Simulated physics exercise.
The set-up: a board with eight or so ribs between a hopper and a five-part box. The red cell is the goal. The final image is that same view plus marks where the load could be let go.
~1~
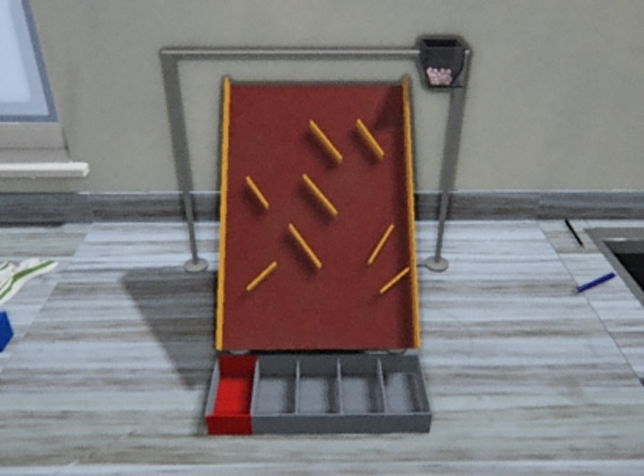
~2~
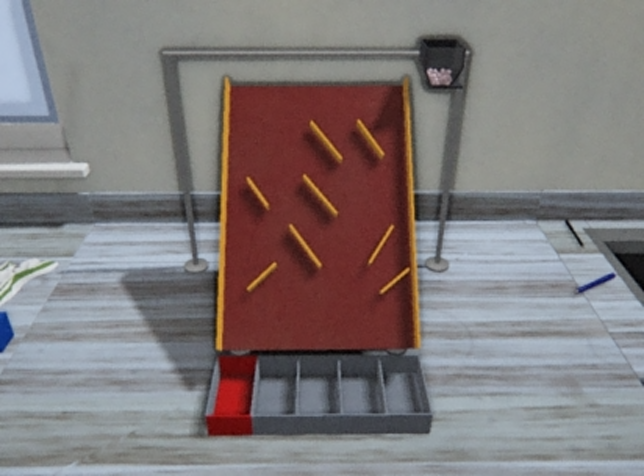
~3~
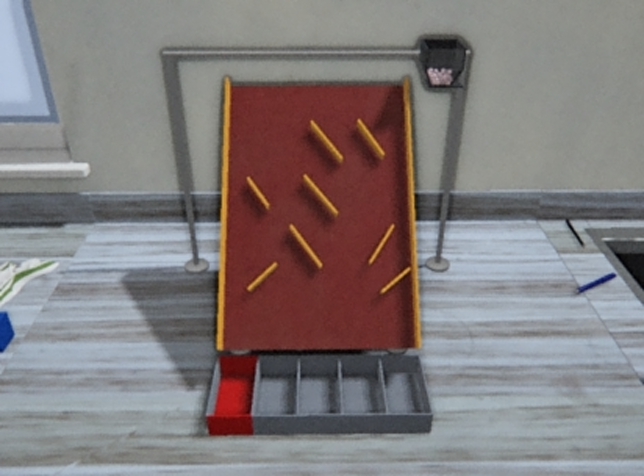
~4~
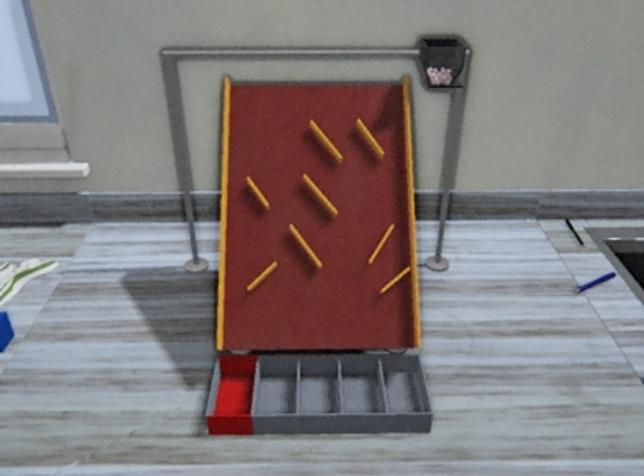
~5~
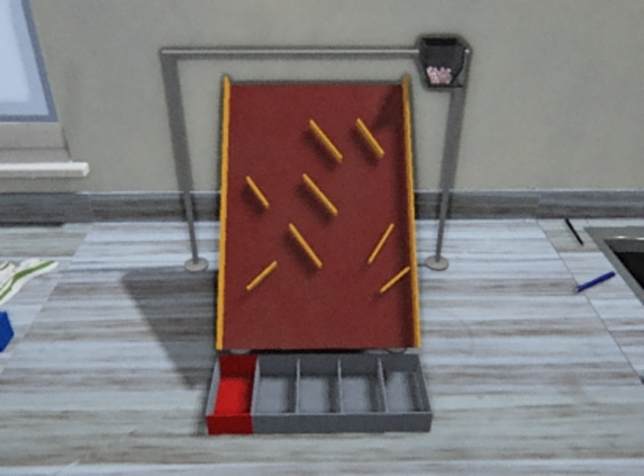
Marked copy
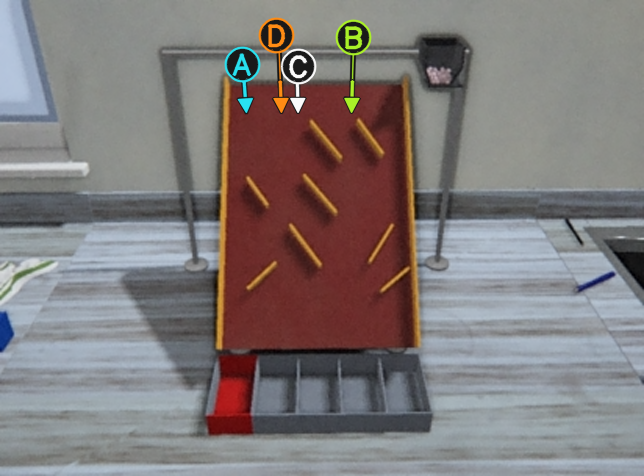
On a pale wood-grain tabletop against a grey wall, seen from the front and slightly above, a tilted dark-red board with yellow edges stands beneath a metal frame. Slanted yellow ribs cross the board, a dark hopper of small pink pieces sits at the upper right, and a grey five-part box with a red leftmost cell lies below. Nothing visibly moves, and the camera stays still.
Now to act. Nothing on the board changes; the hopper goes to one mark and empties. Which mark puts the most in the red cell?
It is A.
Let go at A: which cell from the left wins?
The first.
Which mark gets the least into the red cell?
Mark B.
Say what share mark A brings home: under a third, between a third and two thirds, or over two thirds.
It is between a third and two thirds.
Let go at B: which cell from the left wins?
It is the third one.
On the marked copy, mark A meets the board at (245, 107); mark B meets the board at (351, 107); mark C meets the board at (297, 107); mark D meets the board at (281, 107).
If A is chosen, roughly half in the red cell, roughly a third in other cells, about a tenth outside the box.
If B is chosen, just a few in the red cell, the larger part in other cells, just a few held on the board, roughly a quarter outside the box.
If C is chosen, roughly a quarter in the red cell, roughly half in other cells, roughly a quarter outside the box.
If D is chosen, roughly a quarter in the red cell, roughly two thirds in other cells, about a tenth outside the box.
